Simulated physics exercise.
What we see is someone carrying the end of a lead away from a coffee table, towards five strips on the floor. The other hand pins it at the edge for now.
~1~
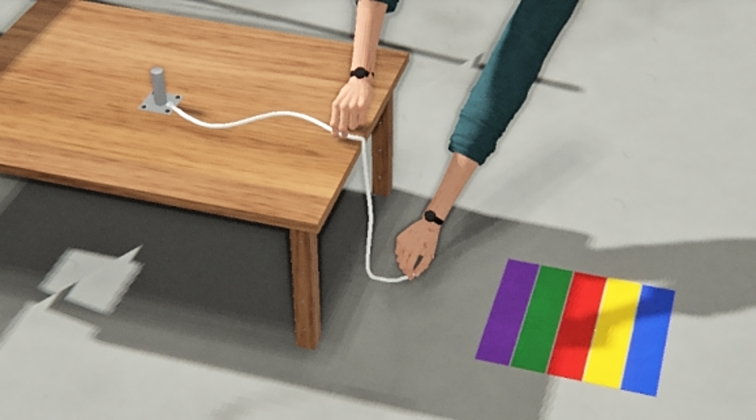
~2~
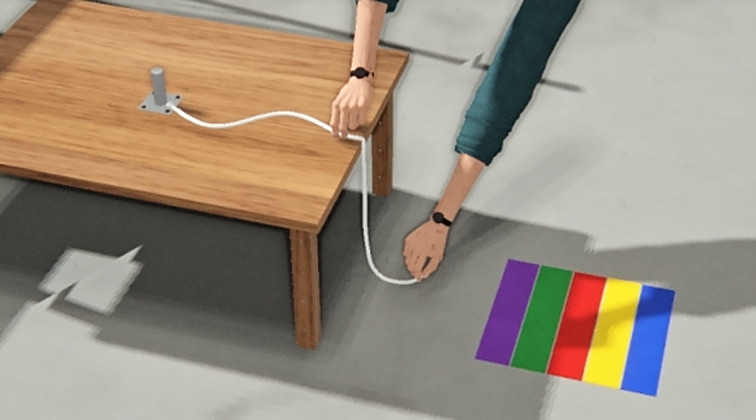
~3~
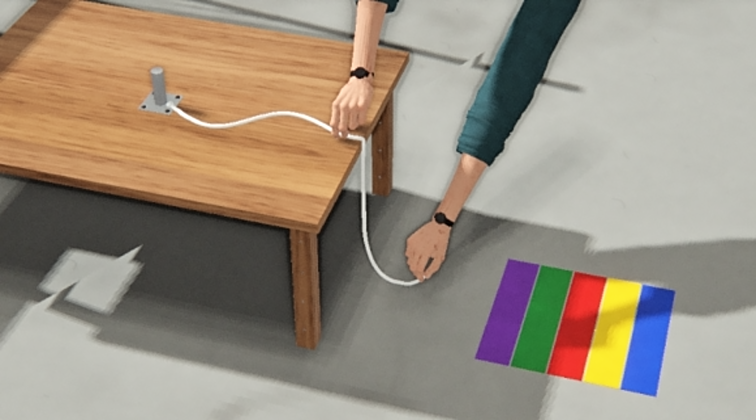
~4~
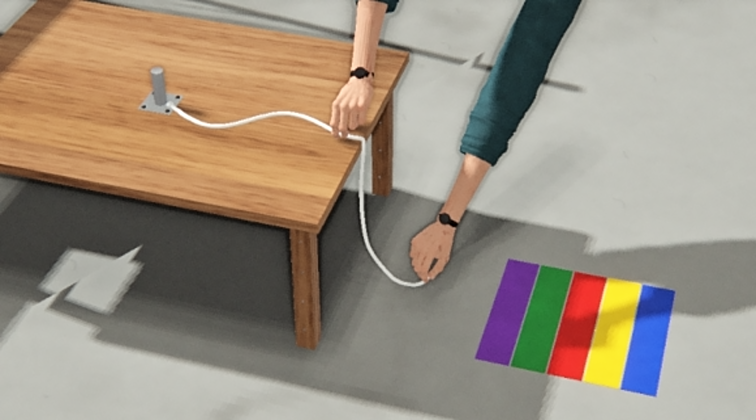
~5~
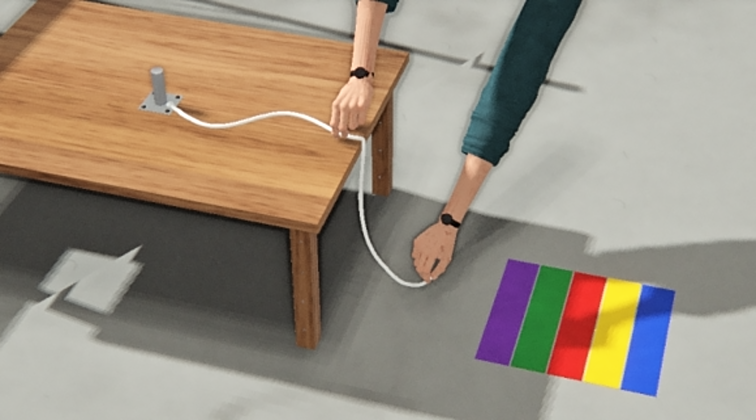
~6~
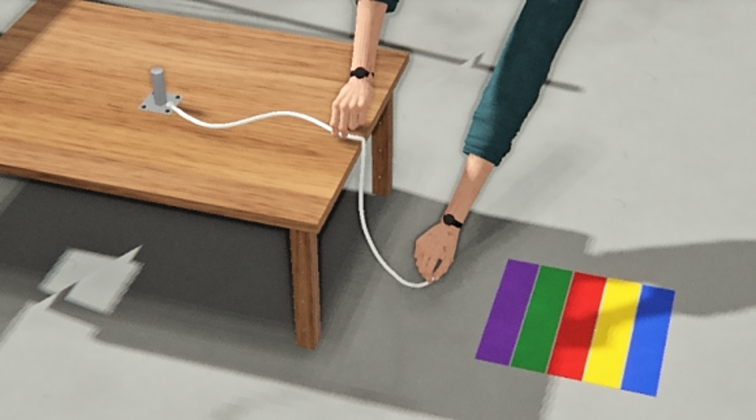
A hand holding the end of a white lead moves slightly right beside the table.
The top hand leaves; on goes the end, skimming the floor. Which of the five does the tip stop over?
The end stops over the green strip.
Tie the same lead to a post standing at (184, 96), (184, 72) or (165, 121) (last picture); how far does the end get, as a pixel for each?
Try by try, around (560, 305), (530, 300) and (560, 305).
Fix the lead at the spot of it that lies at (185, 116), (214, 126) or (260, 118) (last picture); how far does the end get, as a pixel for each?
In that order: (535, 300), (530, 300) and (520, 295).
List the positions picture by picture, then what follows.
The first picture shows end (413, 275); purple (498, 343); green (533, 350); red (569, 358); yellow (606, 365); blue (642, 373).
The second picture shows end (422, 276); lead through (188, 118) (250, 120) (317, 122) (363, 154) (365, 212) (371, 264).
The third picture shows end (424, 277).
The fourth picture shows end (428, 278); lead through (188, 118) (250, 120) (317, 122) (363, 154) (362, 211) (379, 263).
The fifth picture shows end (430, 278).
The sixth picture shows end (433, 279); lead through (188, 118) (250, 120) (317, 122) (363, 154) (361, 211) (383, 263).
Soon after, end near (479, 288); short of the strips.
After that, end near (519, 296); over purple.
At the stop, end near (543, 300); over green. It gets as far as the green strip.
